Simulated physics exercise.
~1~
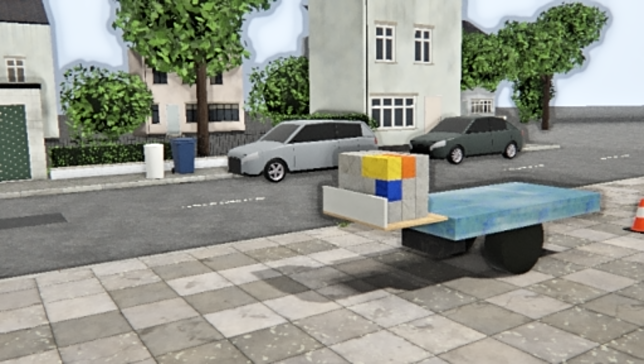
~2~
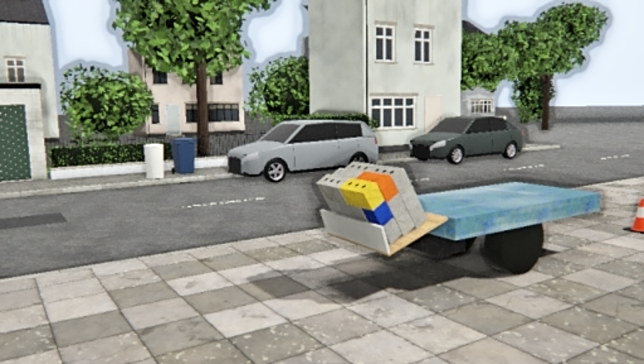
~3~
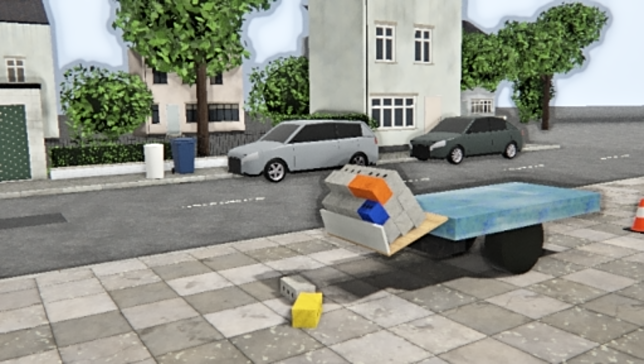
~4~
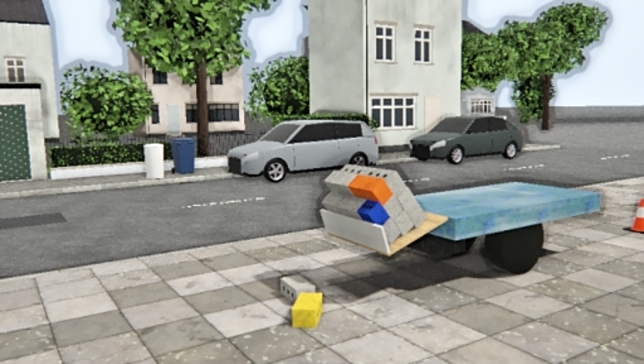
A paved sidewalk beside a road is seen from a fixed view, with two parked cars, trees and pale houses across the street. In the foreground stands a blue flat-bed, its lipped flap at the left end carrying a stack of grey blocks with one yellow, one blue and one orange. The flap tilts down to the left, and the whole stack leans toward the lip. The yellow block and a grey one drop onto the paving below. The blue and orange blocks stay leaning on the sloping flap with the remaining grey ones, and everything rests still.
